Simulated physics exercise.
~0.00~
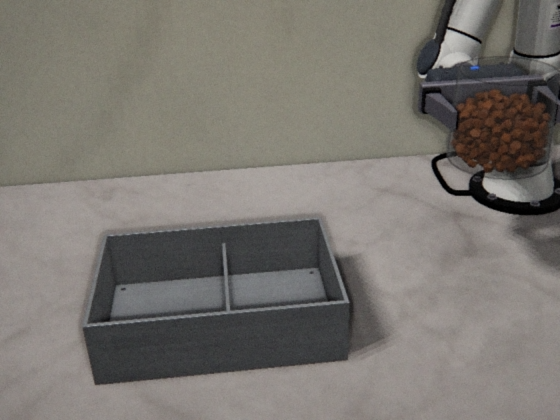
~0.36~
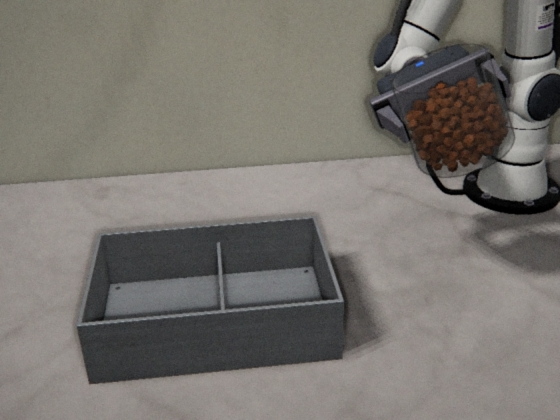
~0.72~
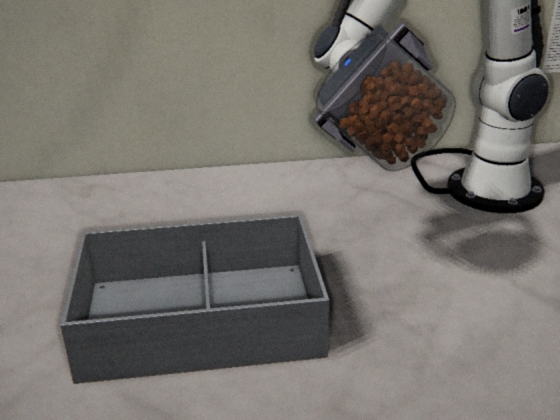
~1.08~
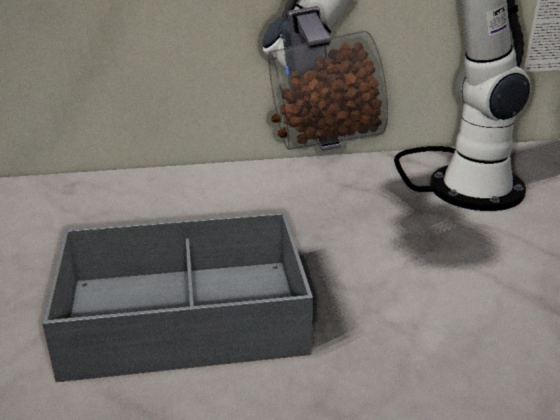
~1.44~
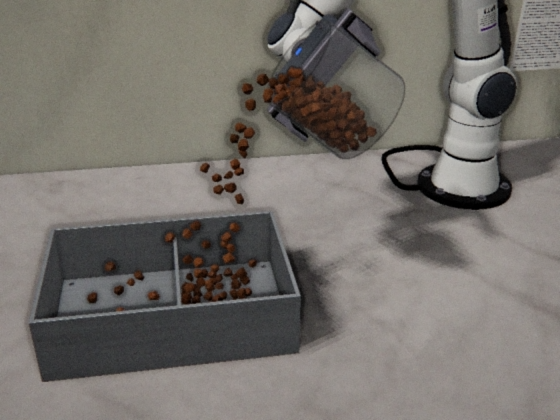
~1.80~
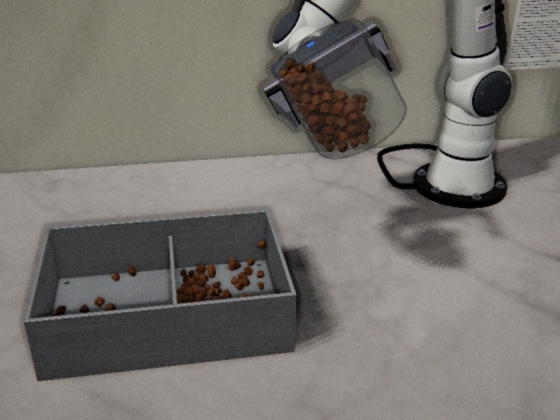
A robot arm carries a clear cup of brown pellets left, tips some into a divided grey box, and swings partly upright.
